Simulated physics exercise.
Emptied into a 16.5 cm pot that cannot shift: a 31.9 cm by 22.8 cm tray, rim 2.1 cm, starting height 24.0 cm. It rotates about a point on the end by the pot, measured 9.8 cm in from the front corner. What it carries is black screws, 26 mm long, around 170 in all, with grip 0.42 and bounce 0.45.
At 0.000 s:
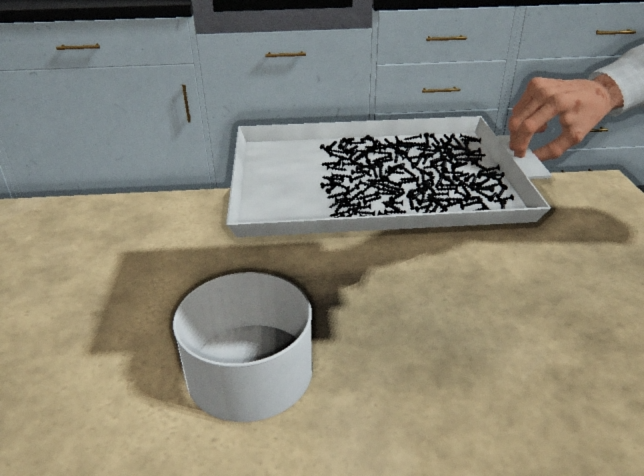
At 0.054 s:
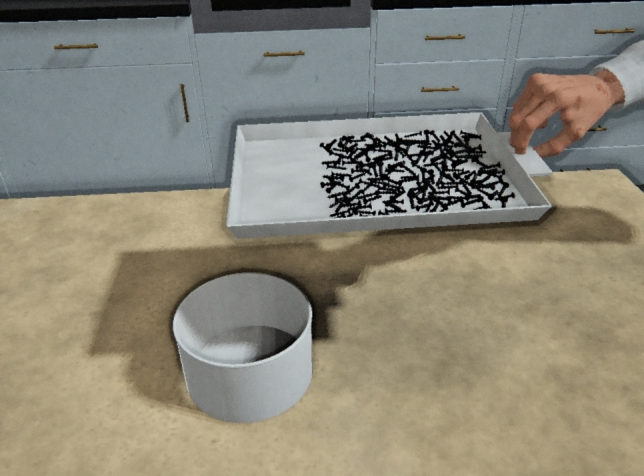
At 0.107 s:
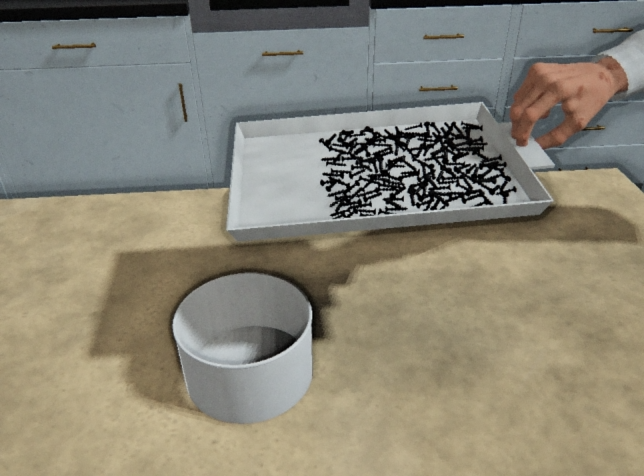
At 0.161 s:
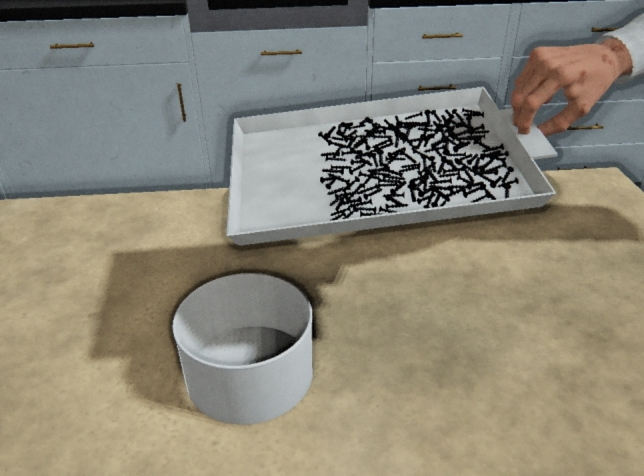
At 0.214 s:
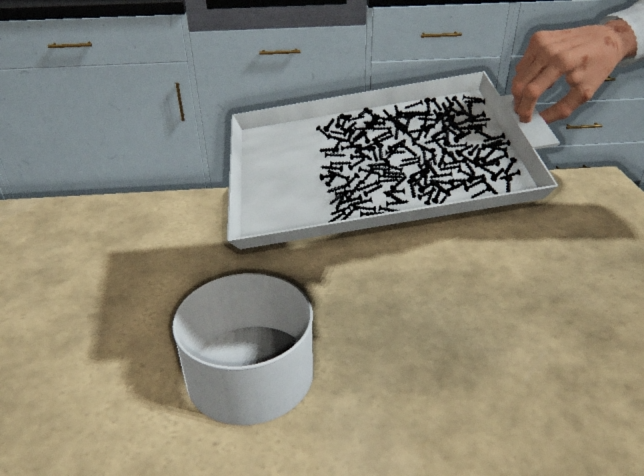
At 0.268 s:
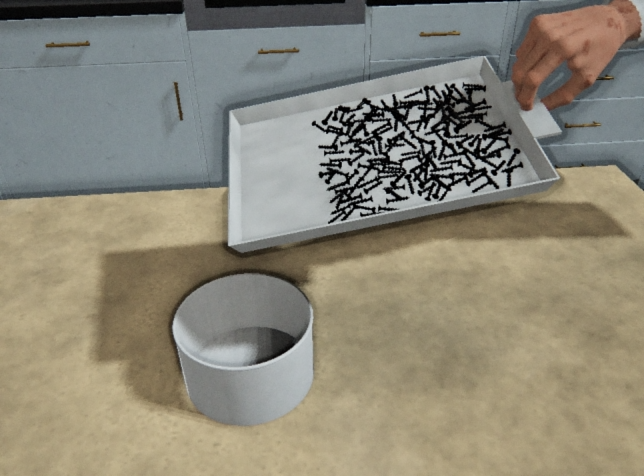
A shallow white tray of black screws, held by a hand at its right end, began almost level above the counter, then its right side rose steadily while the round white pot stayed still.
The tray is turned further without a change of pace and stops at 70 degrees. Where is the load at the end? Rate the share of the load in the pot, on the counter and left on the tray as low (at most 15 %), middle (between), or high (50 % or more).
Pot - high, counter - low, left on the tray - low.
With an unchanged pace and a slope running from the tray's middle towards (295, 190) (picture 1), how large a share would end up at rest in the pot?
Estimate: Some 45 per cent.
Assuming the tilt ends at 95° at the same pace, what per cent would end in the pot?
That would give about 95 per cent.
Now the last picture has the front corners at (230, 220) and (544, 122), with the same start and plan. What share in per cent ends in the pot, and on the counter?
Final per cent - pot 15, counter 70.
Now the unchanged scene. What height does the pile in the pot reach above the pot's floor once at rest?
Around 3.0 cm above the floor.
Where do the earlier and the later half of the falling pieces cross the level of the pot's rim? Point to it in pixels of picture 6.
Early half: About (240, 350); late half: (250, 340).
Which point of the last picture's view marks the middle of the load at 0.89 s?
Approximately (269, 254) in the last picture.
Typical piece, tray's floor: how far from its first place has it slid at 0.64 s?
Displacement on the tray: About 7 cm.
Then, at 0.64 s, tilt 42 degrees; the tray holds 100 %, the pot 0 %.
After 0.89 s, tilt 60 degrees; the tray holds 75 %, the pot 0 %.
After 1.24 s, tilt 70 degrees; the tray holds 15 %, the pot 70 %.
In the end, at 2.1 s, pot 90 %, counter 5 %, tray 5 %.
